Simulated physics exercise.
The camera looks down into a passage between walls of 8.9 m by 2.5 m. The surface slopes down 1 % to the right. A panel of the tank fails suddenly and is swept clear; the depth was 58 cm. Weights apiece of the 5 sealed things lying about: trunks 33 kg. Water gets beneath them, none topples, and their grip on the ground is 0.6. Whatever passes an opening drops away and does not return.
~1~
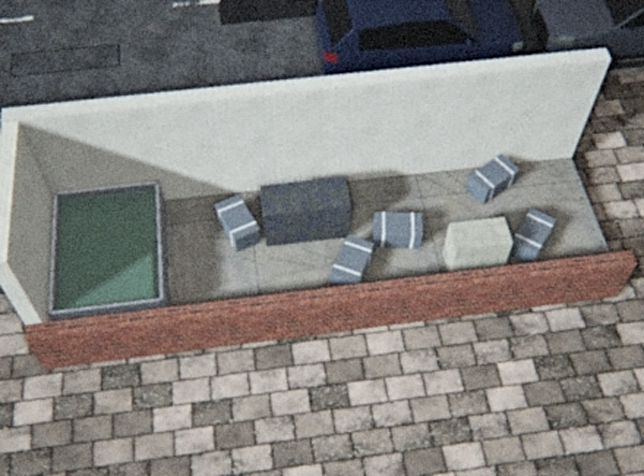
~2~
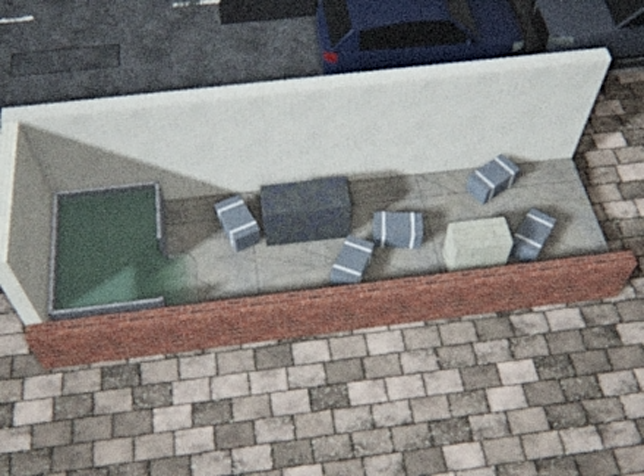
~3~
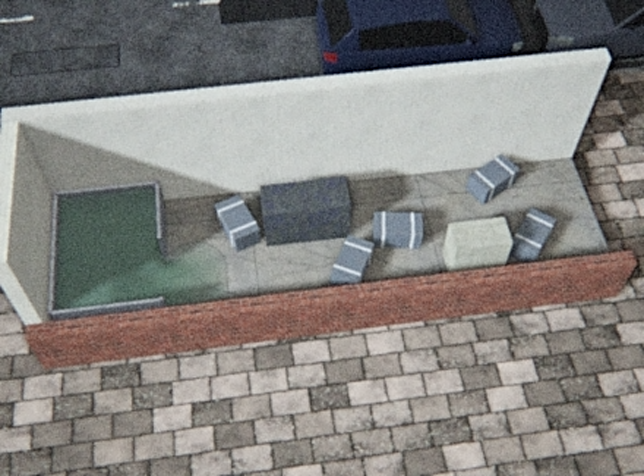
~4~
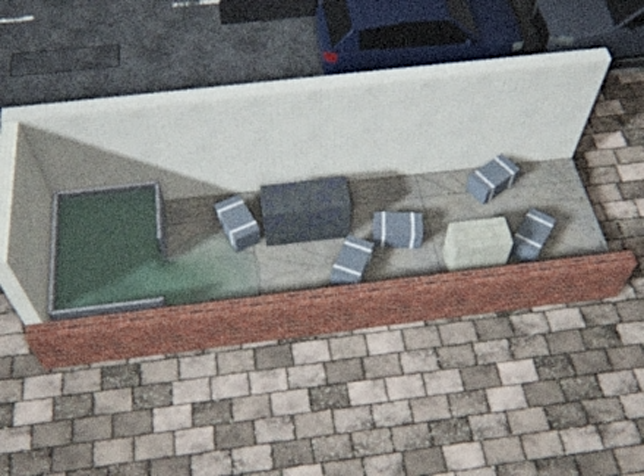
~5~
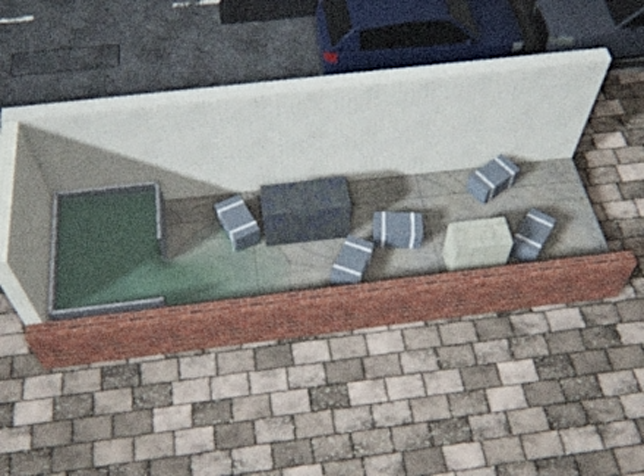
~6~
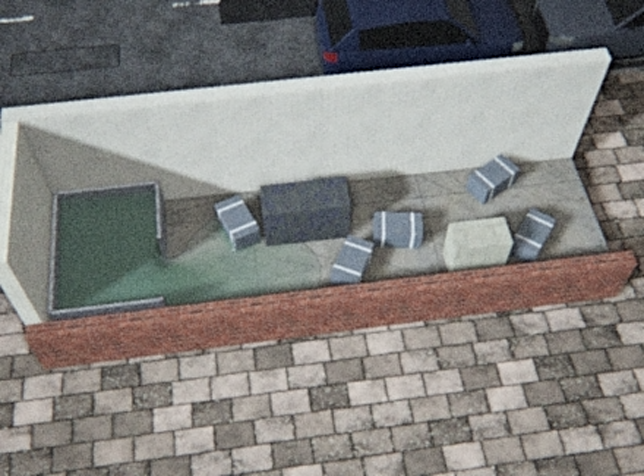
Walled passage beside a street, green water spreading right from a tank's opened side across the floor, trunks staying still.
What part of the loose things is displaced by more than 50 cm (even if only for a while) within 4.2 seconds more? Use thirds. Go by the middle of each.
Share: Between one and two thirds.
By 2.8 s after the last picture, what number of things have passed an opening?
By then 0.
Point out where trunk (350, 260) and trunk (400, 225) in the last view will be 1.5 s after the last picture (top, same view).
Near (436, 252) and (431, 205).
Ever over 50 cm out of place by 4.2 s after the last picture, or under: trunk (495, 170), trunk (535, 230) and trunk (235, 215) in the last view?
In turn: More, less, short of it.
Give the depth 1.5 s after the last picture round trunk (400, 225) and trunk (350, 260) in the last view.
About 7 and 16 cm.
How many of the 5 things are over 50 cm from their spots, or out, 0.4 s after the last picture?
By then 0.
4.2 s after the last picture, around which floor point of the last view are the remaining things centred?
Around (452, 212).
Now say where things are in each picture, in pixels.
In the first picture, a trunk at (237, 217), on the bottom; a trunk at (494, 172), on the bottom; water covers 3.4 m2; 0 of 5 have shifted.
In the second picture, a trunk at (237, 217) rests on the ground; a trunk at (494, 172), on the bottom; water covers 4.0 m2; 0 of 5 have shifted.
In the third picture, a trunk at (237, 217) rests on the ground; a trunk at (494, 172) rests on the ground; 4.7 m2 under water; 0 of 5 have shifted.
In the fourth picture, a trunk at (237, 217) rests on the ground; a trunk at (494, 172), on the bottom; water covers 5.5 m2; 0 of 5 have shifted.
In the fifth picture, a trunk at (237, 217) rests on the ground; a trunk at (494, 172), on the bottom; 6.3 m2 under water; 0 of 5 have shifted.
In the sixth picture, a trunk at (237, 217), on the bottom; a trunk at (494, 172) rests on the ground; water covers 7.1 m2; 0 of 5 have shifted.
Then, 0.4 s after the last picture 0 of 5 are over 50 cm from their spots; 0 afloat.
Then, 1.5 s after the last picture 2 of 5 are over 50 cm from their spots; 1 afloat.
Then, 2.8 s after the last picture 2 of 5 are over 50 cm from their spots; 2 afloat.
Then, 4.2 s after the last picture 3 of 5 are over 50 cm from their spots, and 3 have been at some point; 1 afloat.
